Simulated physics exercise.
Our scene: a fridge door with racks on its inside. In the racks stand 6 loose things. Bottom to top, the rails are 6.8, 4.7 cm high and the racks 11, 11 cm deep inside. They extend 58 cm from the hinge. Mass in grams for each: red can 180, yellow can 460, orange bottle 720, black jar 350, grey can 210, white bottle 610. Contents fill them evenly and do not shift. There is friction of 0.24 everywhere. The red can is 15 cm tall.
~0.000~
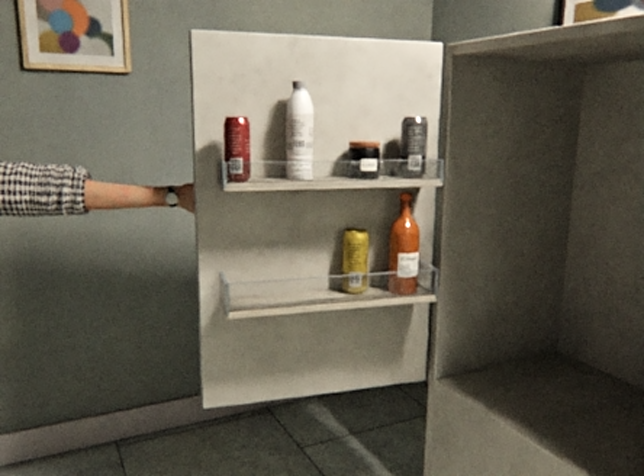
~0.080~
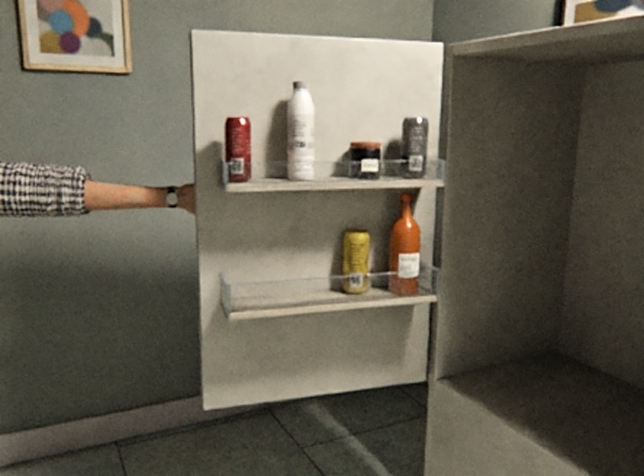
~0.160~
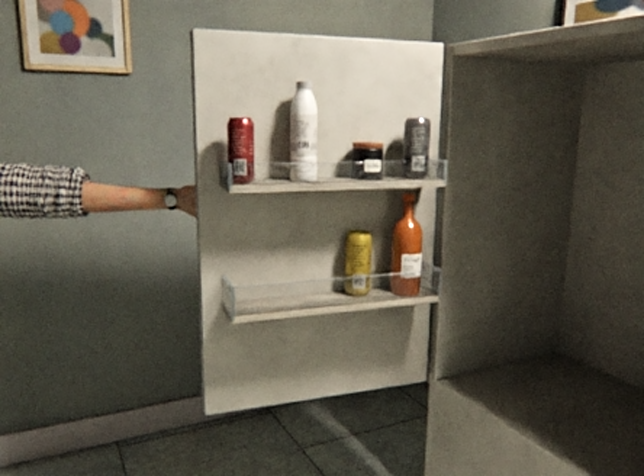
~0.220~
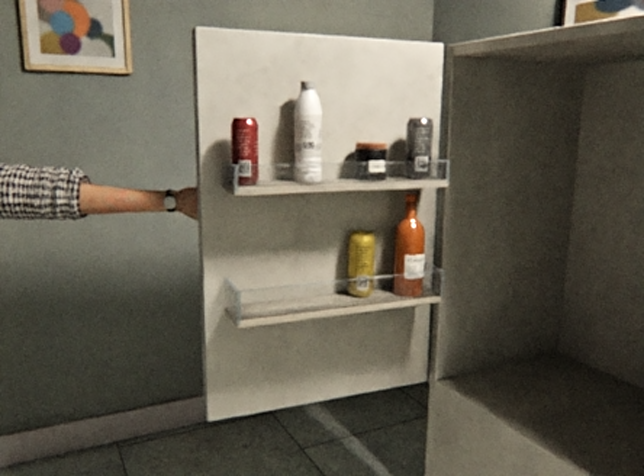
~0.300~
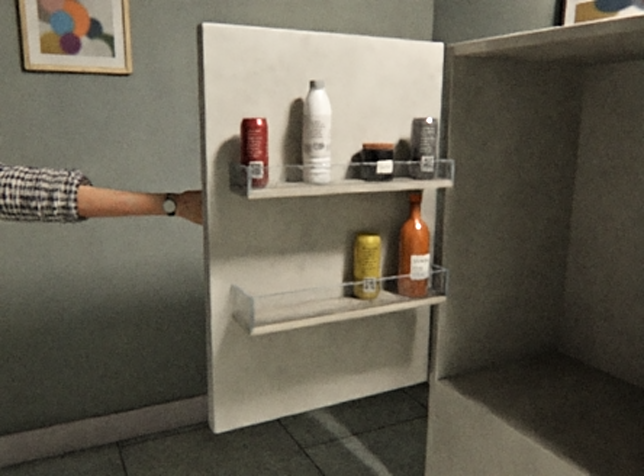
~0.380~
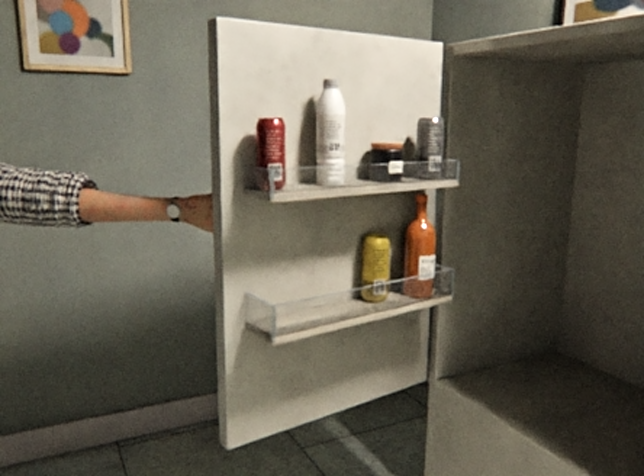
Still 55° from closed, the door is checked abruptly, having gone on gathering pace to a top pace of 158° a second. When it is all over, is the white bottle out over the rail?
The white bottle jumps its rail.
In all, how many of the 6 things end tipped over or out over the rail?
It adds up to 2.
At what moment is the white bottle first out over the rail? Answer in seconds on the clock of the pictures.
Answer: Near 0.8 s.
After 0.58 s, door 55° open; red can slid 2 cm.
After 0.98 s, door 55° open; white bottle now out over the rail; red can on its side; yellow can slid 4 cm.
After 1.28 s, door 55° open; red can on its side; yellow can slid 4 cm; black jar slid 2 cm.
At rest (1.6 s), out over the rail, white bottle; tipped over in the racks, red can; the other 4 in place, give or take 5 cm.
